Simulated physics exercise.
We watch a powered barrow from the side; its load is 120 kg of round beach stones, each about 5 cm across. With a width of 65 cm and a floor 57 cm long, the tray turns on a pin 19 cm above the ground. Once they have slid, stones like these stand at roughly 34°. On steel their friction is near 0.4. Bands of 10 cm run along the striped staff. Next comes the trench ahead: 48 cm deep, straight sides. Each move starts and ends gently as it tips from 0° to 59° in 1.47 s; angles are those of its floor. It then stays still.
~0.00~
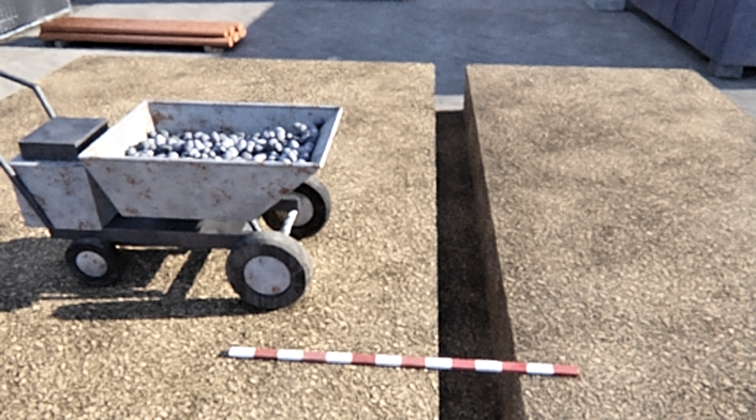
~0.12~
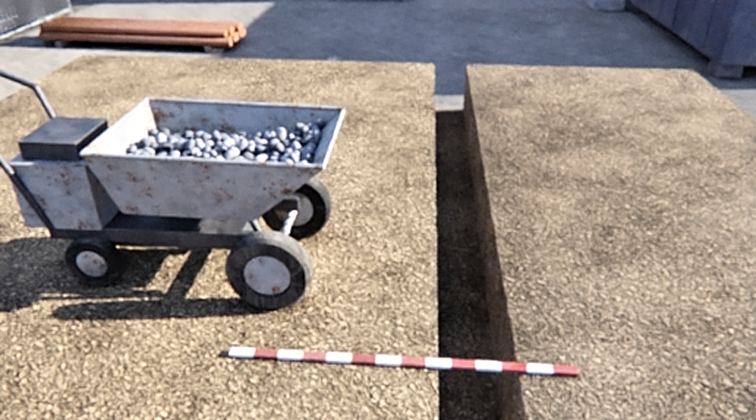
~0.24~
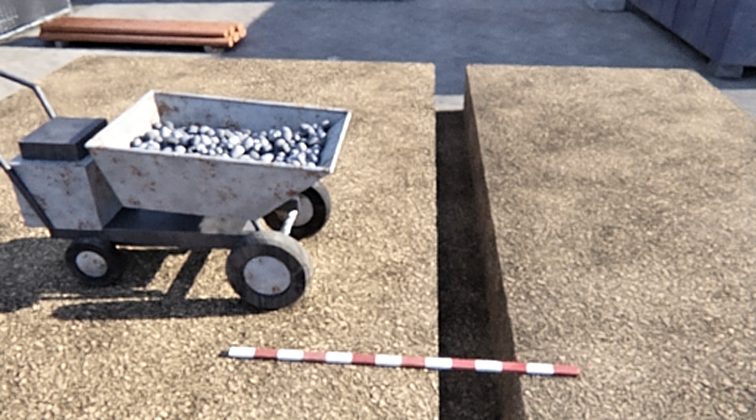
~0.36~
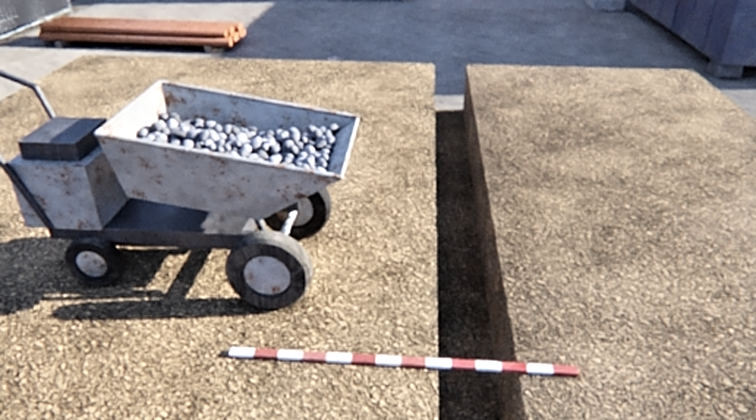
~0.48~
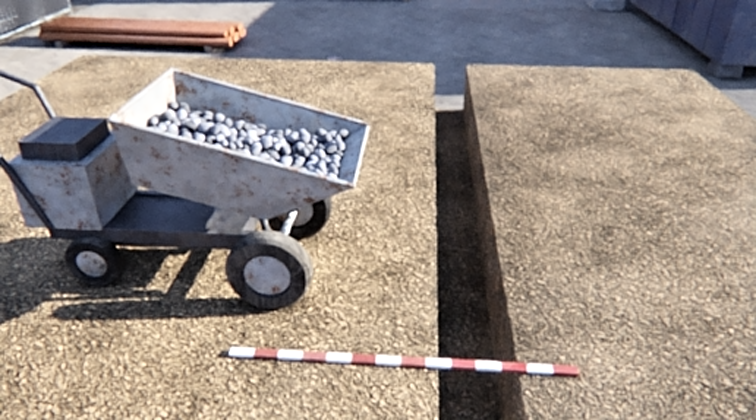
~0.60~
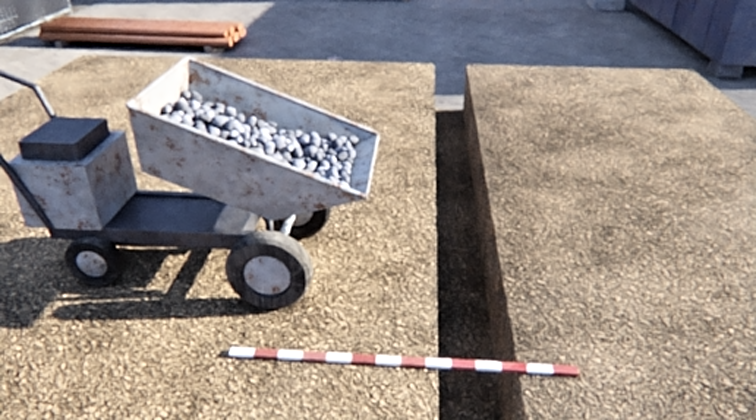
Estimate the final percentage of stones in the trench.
I would say 96 percent.
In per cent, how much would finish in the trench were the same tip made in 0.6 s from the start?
It would be near 90 percent.
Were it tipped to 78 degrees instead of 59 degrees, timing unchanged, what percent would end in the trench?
It comes out at about 70 percent.
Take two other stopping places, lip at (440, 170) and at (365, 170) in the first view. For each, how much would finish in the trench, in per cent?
Around 15 and then 80 percent.
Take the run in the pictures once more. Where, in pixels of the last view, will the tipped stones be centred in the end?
Middle at around (465, 338), I'd say.
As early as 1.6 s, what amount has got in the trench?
About 20%.
After 1.1 s the floor is at 50°; 100 % in the tray; the foremost stones are at (392, 220).
After 1.6 s the floor is at 59°; 68 % in the tray, 11 % short of the trench, 21 % in the trench; the foremost stones are at (485, 315).
After 1.9 s the floor is at 59°; 30 % in the tray, 9 % short of the trench, 60 % in the trench; the foremost stones are at (506, 346).
After 3.9 s the floor is at 59°; 0 % in the tray, 4 % short of the trench, 96 % in the trench; the foremost stones are at (514, 342).
